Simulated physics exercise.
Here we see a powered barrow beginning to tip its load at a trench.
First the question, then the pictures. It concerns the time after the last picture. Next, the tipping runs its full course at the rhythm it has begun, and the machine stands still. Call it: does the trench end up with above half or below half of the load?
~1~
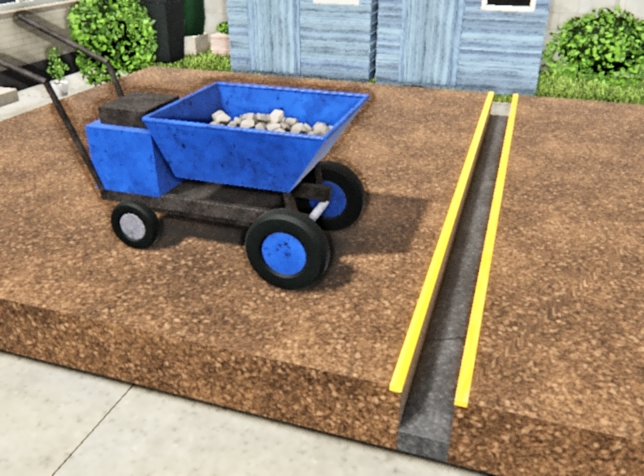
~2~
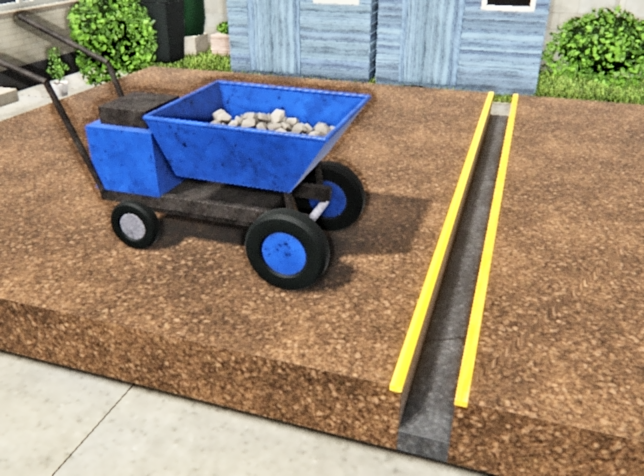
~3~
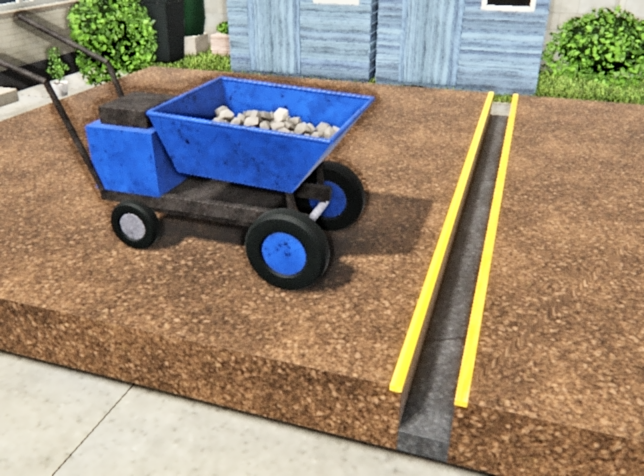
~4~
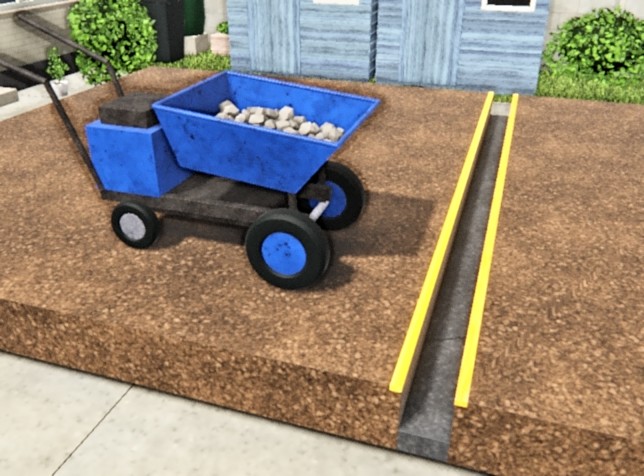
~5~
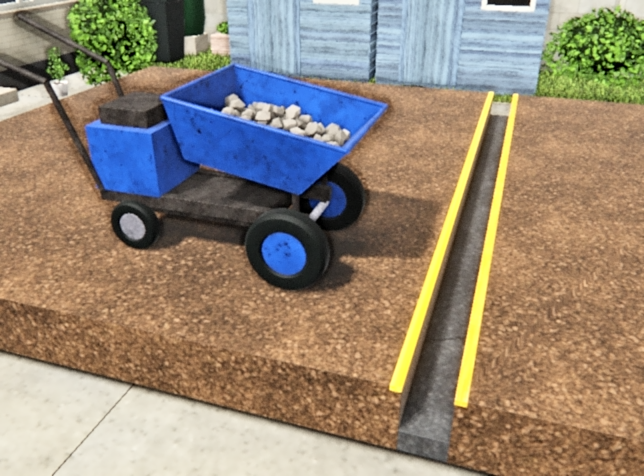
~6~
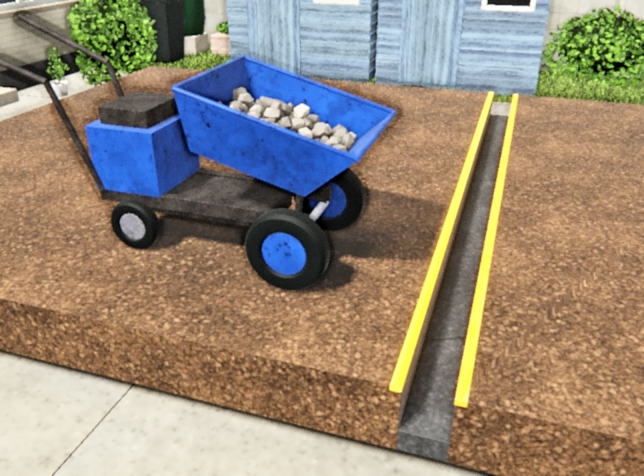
It ends up with above half.
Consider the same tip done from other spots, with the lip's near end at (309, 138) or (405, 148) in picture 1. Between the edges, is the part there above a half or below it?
In turn: Above a half; under half.
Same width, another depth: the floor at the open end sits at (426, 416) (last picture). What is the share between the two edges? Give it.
It would be close to 70 percent.
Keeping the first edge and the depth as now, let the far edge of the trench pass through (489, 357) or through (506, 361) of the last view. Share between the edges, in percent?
For the first it's 100 per cent, for the second 100 per cent.
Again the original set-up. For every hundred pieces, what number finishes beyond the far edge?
Roughly 5 in a hundred.
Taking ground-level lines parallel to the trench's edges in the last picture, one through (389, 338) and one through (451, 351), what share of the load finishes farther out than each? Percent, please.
About 100 percent, then about 30 percent.
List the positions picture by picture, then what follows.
In the first picture, lip of the skip near (324, 139), level; top of the load near (259, 135), broken stones; first edge of the trench near (410, 342); far edge near (470, 354), the trench under half as wide as the skip, and about as deep as wide.
In the second picture, lip of the skip near (326, 140), level; top of the load near (260, 135).
In the third picture, lip of the skip near (330, 142), tipped barely; top of the load near (249, 133).
In the fourth picture, lip of the skip near (338, 146), tipped a little; top of the load near (239, 130).
In the fifth picture, lip of the skip near (347, 152), tipped a little; top of the load near (245, 126).
In the sixth picture, lip of the skip near (357, 159), tipped clearly; top of the load near (245, 116); first edge of the trench near (410, 342); far edge near (470, 354).
Shortly afterwards, skip tipped steeply; the whole lot in the skip.
Next, skip tipped right over; all but a few in the skip; only a few short of the trench; a little in or heaped over the trench; only a few falling.
Some moments later, skip tipped right over; a little in the skip; a little short of the trench; the bulk in or heaped over the trench; a little beyond it.
In the end, skip tipped right over; only a few in the skip; a little short of the trench; the bulk in or heaped over the trench; a little beyond it.
